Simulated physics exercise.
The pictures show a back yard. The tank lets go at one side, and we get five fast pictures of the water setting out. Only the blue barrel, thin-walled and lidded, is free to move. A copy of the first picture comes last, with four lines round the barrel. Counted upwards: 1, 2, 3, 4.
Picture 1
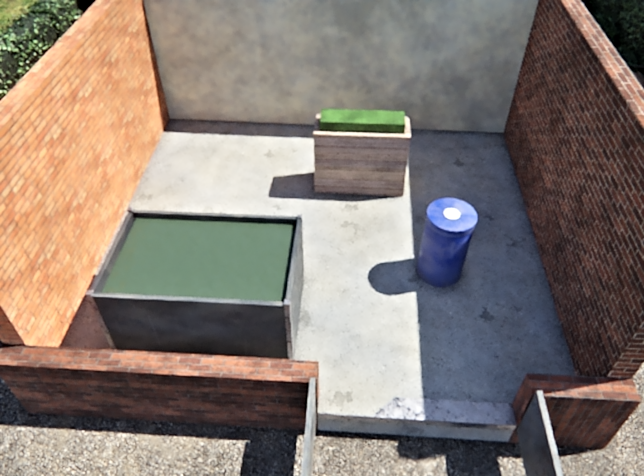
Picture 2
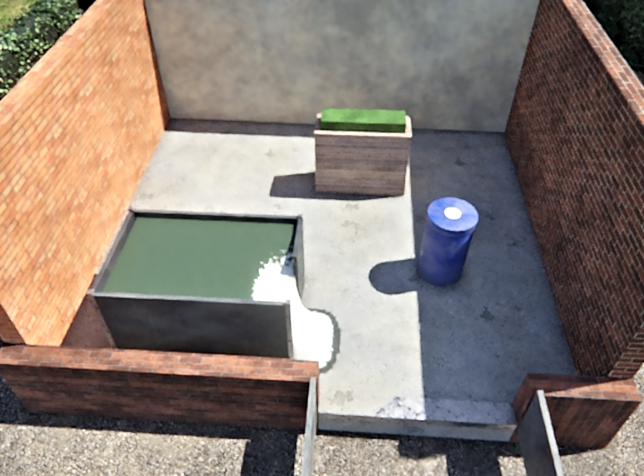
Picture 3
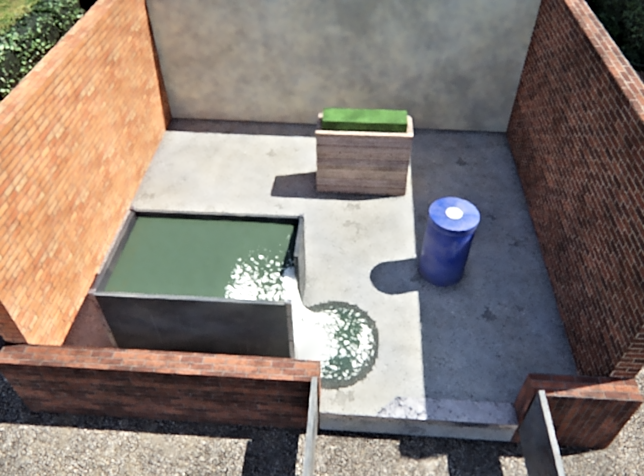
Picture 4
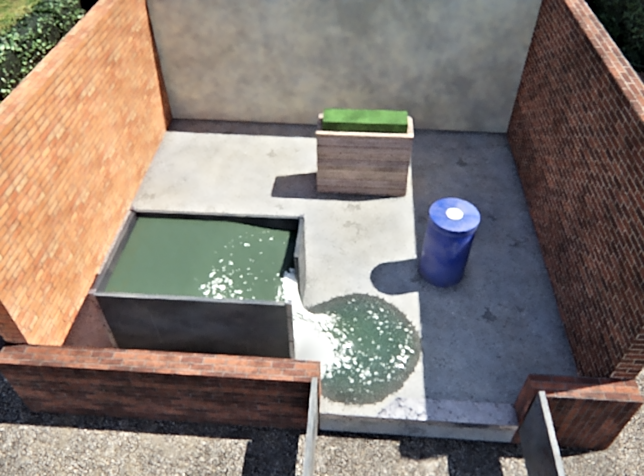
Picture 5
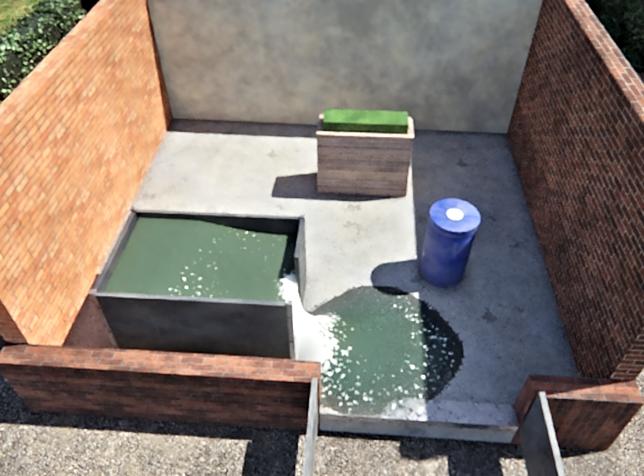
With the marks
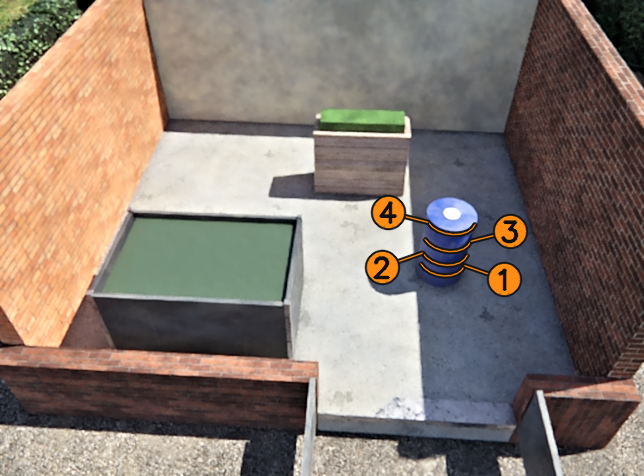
Green water pours through the right end of a dark tank at the left of a walled back yard, seen from above by a still camera. A blue barrel with a pale-centred lid stands at right, a wooden planter topped with green behind, and an open gate in the low front brick wall. White and foamy at first, the water spreads rightward in a widening green puddle, while the barrel stays put.
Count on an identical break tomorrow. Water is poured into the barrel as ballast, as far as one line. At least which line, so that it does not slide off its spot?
I would pick line 1.
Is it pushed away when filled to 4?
No, that is safe.
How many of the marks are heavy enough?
All of them.
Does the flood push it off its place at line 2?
No, that is safe.
On the marked copy, 1 at (444, 275); 2 at (446, 265); 3 at (449, 251); 4 at (453, 234); from the bottom up 1, 2, 3, 4.
For line 1, it does not move.
For line 2, it does not move.
For line 3, it does not move.
For line 4, it does not move.
